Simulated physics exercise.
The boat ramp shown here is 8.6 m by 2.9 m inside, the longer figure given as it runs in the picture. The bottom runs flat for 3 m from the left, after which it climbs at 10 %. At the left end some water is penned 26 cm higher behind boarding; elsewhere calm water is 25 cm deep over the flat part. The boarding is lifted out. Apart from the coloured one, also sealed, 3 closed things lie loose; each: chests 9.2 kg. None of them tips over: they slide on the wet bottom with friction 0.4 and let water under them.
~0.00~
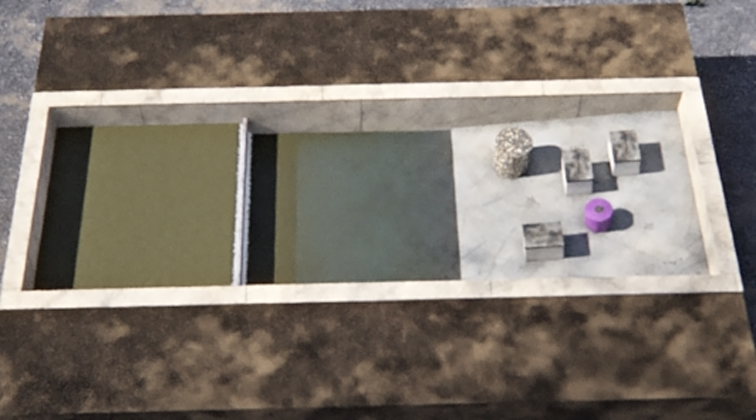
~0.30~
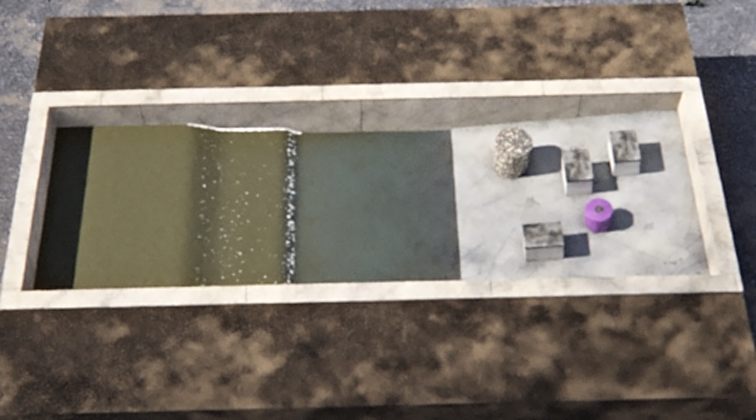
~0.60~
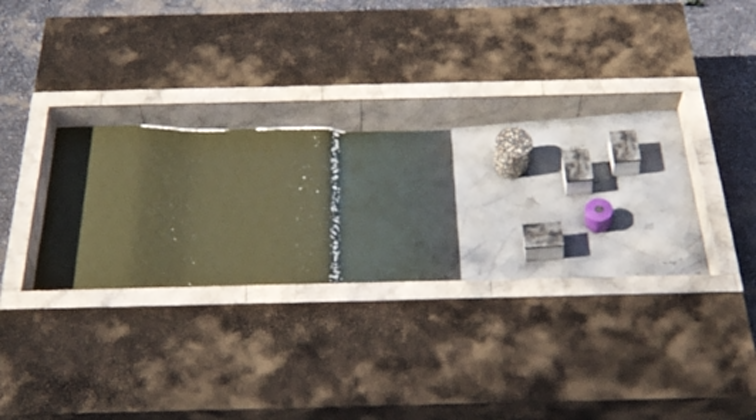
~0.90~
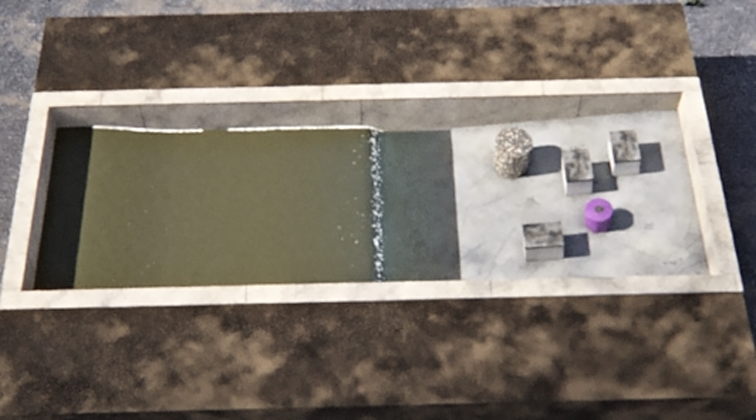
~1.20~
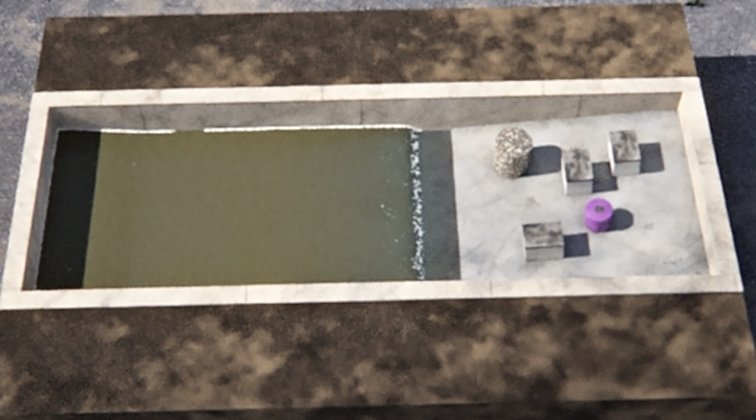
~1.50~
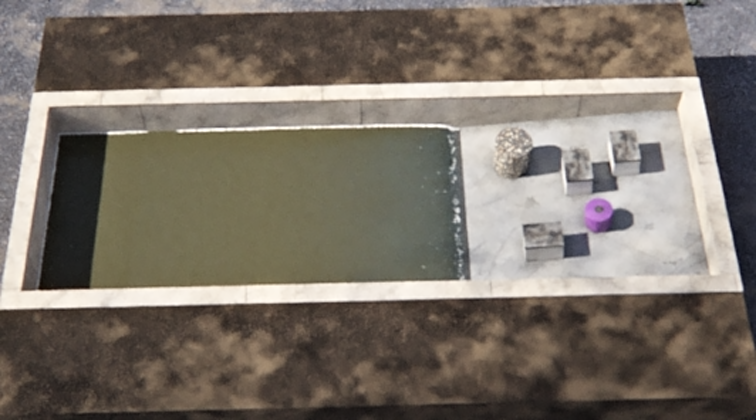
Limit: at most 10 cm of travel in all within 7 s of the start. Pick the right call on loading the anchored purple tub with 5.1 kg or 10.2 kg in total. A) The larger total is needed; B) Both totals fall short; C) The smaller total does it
B.
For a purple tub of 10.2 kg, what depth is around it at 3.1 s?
Depth: Approx. 6 cm.
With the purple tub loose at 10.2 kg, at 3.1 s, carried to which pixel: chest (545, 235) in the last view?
Near (590, 233).
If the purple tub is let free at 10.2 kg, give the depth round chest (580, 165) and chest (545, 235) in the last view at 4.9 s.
Close to 9 and 7 centimetres.
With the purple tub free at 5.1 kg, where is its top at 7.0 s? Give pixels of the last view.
About (546, 224).
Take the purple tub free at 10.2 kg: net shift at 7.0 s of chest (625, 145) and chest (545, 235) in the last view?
One is off by 80 cm, the other by 20 cm, in the order asked.
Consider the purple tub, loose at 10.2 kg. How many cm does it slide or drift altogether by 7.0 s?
The distance adds up to about 120 cm.
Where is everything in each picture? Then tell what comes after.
In the first frame, the purple tub at (601, 209), on the bottom; 15.6 m2 under water; 0 of 4 have shifted.
In the second frame, the purple tub at (601, 209), on the bottom; water covers 15.6 m2; 0 of 4 have shifted.
In the third frame, the purple tub at (601, 209) rests on the ground; 15.6 m2 under water; 0 of 4 have shifted.
In the fourth frame, the purple tub at (601, 209) rests on the ground; 15.6 m2 under water; 0 of 4 have shifted.
In the fifth frame, the purple tub at (601, 209), on the bottom; water covers 15.6 m2; 0 of 4 have shifted.
In the sixth frame, the purple tub at (601, 209), on the bottom; water covers 15.8 m2; 0 of 4 have shifted.
After 2.1 s the purple tub would be 0 cm from its start with 5.1 kg and 0 cm from its start with 10.2 kg; 0 cm of water round it then.
After 3.1 s the purple tub would be 26 cm from its start with 5.1 kg and 5 cm from its start with 10.2 kg; 6 cm of water round it then.
After 4.9 s the purple tub would be 67 cm from its start with 5.1 kg and 6 cm from its start with 10.2 kg; 9 cm of water round it then.
After 7.0 s the purple tub would be 74 cm from its start with 5.1 kg and 103 cm from its start with 10.2 kg; 5 cm of water round it then.
